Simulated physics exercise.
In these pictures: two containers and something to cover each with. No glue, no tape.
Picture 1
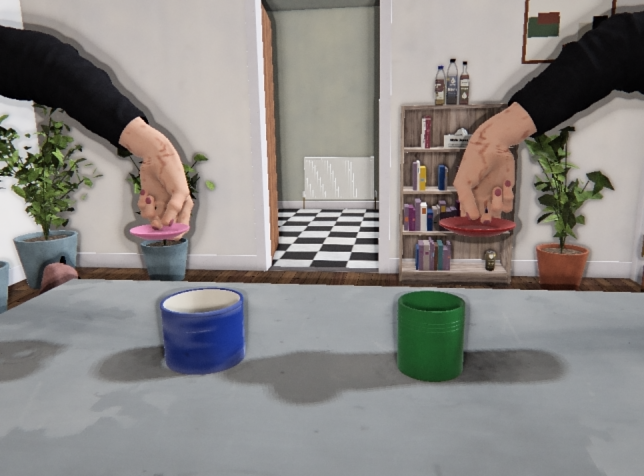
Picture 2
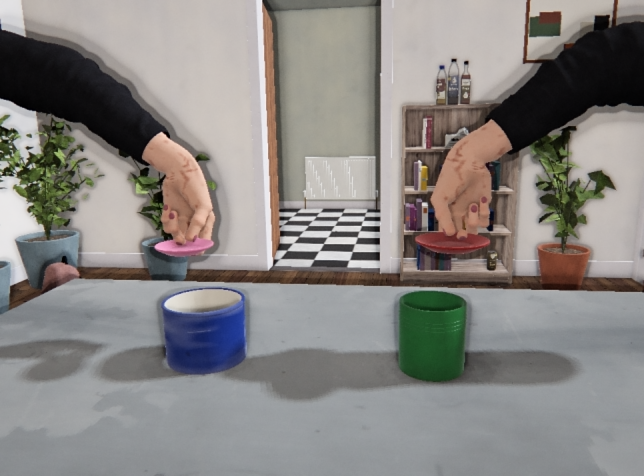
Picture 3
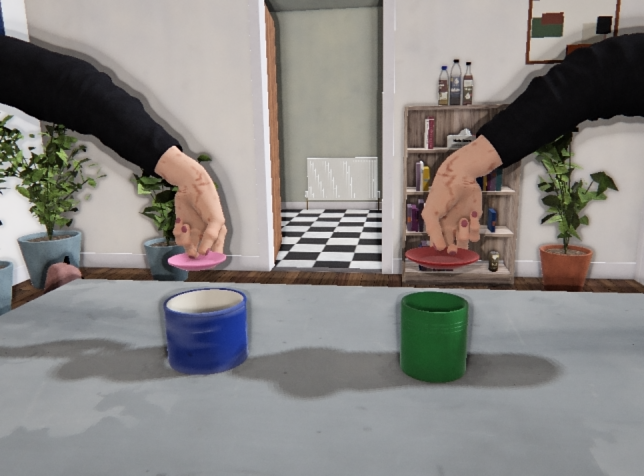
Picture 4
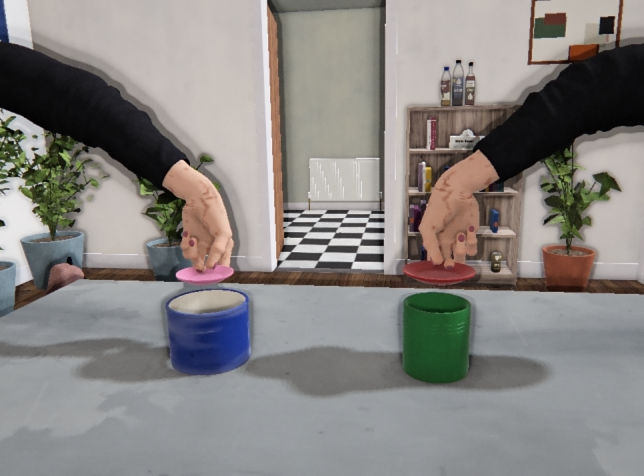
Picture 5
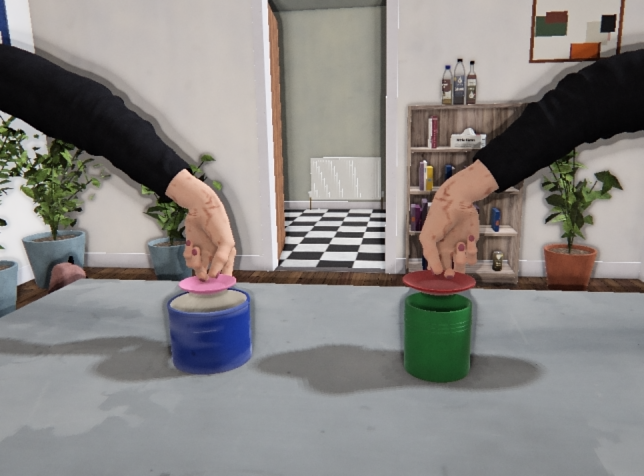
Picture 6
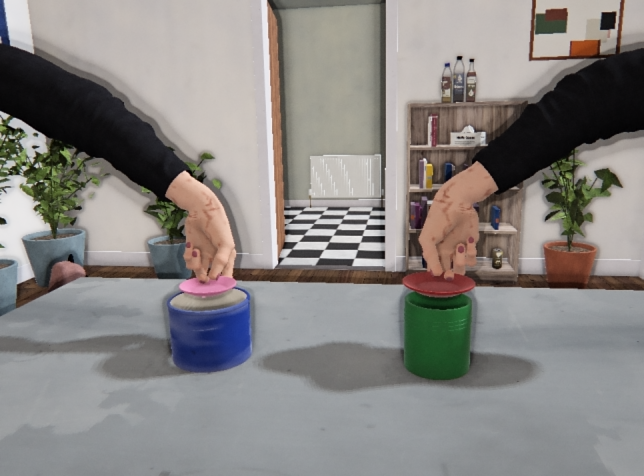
At the start, two hands hold a pink disc and a red disc above and behind a blue container on the left and a green one on the right. The hands move inward and lower the discs, and by the end they hold them over the containers' openings.
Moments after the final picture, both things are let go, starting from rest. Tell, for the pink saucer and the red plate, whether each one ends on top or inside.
In the end the pink saucer ends inside, the red plate ends on top.
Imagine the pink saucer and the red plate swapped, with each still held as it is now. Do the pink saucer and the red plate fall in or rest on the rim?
For the pink saucer, it drops in; for the red plate, it drops in.
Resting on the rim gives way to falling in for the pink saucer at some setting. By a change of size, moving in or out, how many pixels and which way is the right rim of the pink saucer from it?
About 8 pixels to the right.
Then, 0.12 s after the last picture, pink saucer moved a little near (210, 306); red plate sitting on the rim near (438, 295).
Then, 0.18 s after the last picture, pink saucer falling near (212, 343); red plate sitting on the rim near (438, 295).
At rest, the pink saucer slips past the rim, near (213, 348); the red plate works as a lid, near (438, 295).
